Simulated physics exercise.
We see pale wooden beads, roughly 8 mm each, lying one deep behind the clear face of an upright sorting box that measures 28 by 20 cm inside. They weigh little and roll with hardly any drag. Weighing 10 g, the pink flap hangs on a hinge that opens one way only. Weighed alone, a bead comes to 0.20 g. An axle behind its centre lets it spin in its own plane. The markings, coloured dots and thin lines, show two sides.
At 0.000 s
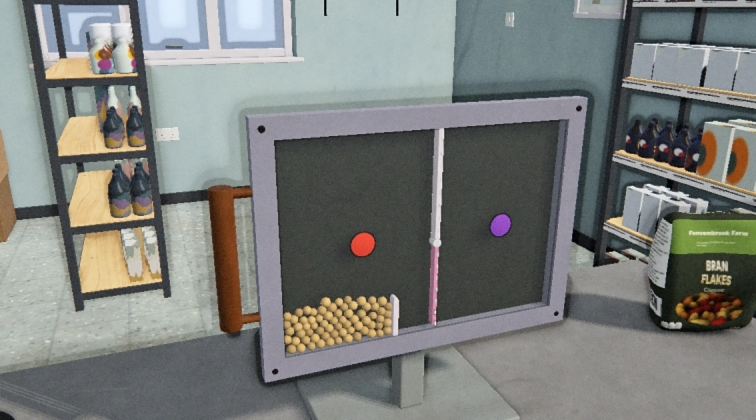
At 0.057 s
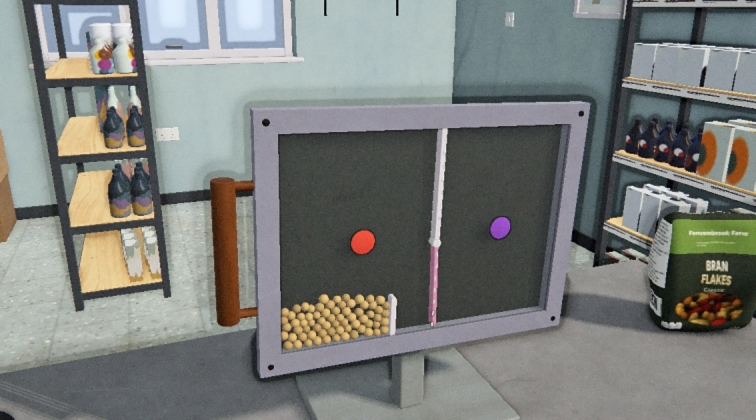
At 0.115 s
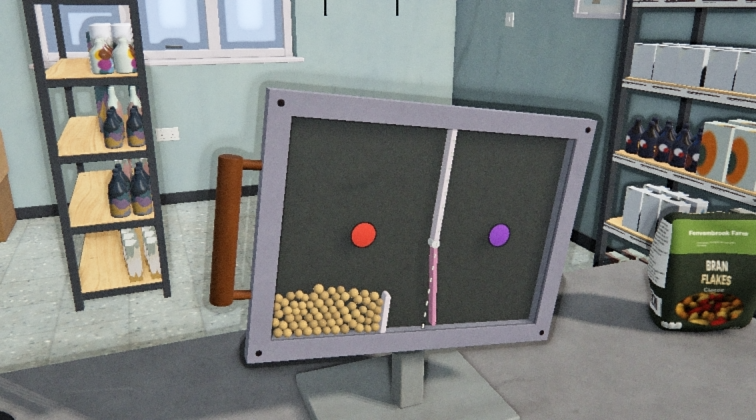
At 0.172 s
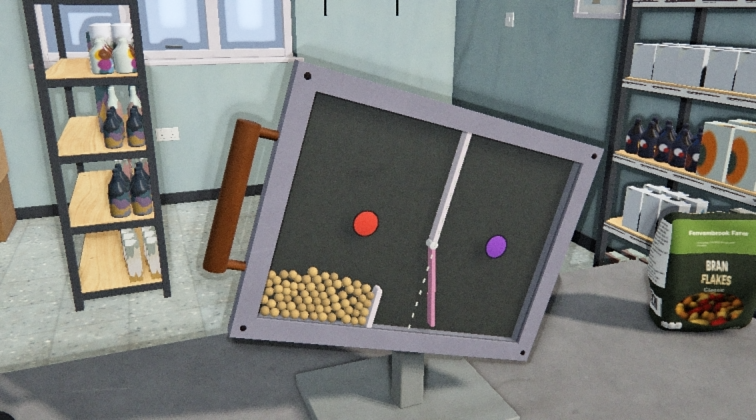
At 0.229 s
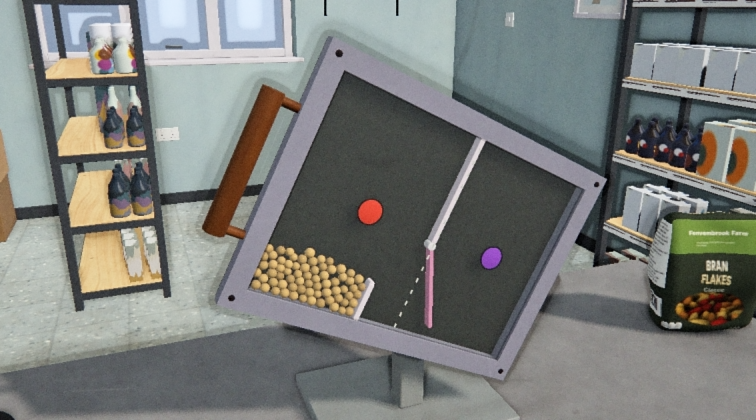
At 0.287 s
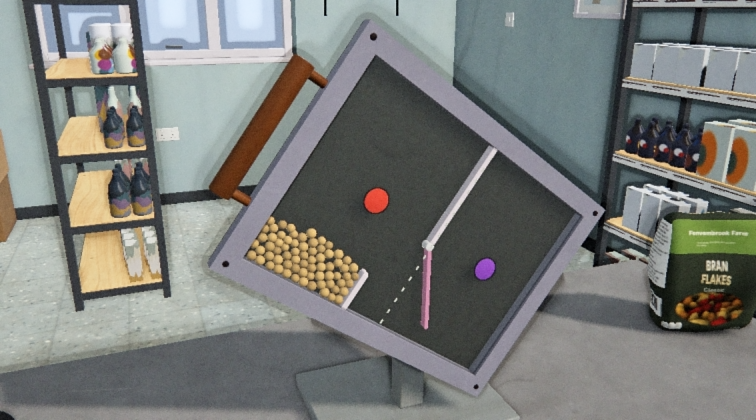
The upright sorting box turned steadily clockwise on its stand, its pale wooden beads staying bunched in the lower left corner behind a short wall while the pink flap hung straight down.
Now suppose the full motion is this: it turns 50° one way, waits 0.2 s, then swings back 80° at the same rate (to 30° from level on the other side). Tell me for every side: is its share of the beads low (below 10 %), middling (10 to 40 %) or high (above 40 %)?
Shares: Red high, purple middling.
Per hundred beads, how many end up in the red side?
Share: Approx. 80 %.
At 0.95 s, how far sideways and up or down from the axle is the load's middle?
I'd put it near 5 centimetres to the left and 8 centimetres below.
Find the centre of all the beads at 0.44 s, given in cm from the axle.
It sits around 11 cm to the left and around 1 cm up.
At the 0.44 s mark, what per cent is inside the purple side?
Share: Some 0 per cent.
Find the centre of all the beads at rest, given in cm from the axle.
Left: About 1 cm; below: About 10 cm.
After 0.44 s, it stands 50° clockwise; the beads' middle is 11 cm left of and 1 cm above the centre; red 100 %; pink flap open 46°.
After 0.95 s, it stands 10° clockwise; the beads' middle is 5 cm left of and 8 cm below the centre; red 75 %, purple 25 %; pink flap open 17°.
After 1.26 s, it stands 30° anticlockwise; the beads' middle is 1 cm right of and 9 cm below the centre; red 80 %, purple 20 %; pink flap open 3°.
All still by 2.1 s, it stands 30° anticlockwise; red 80 %, purple 20 %; pink flap shut.
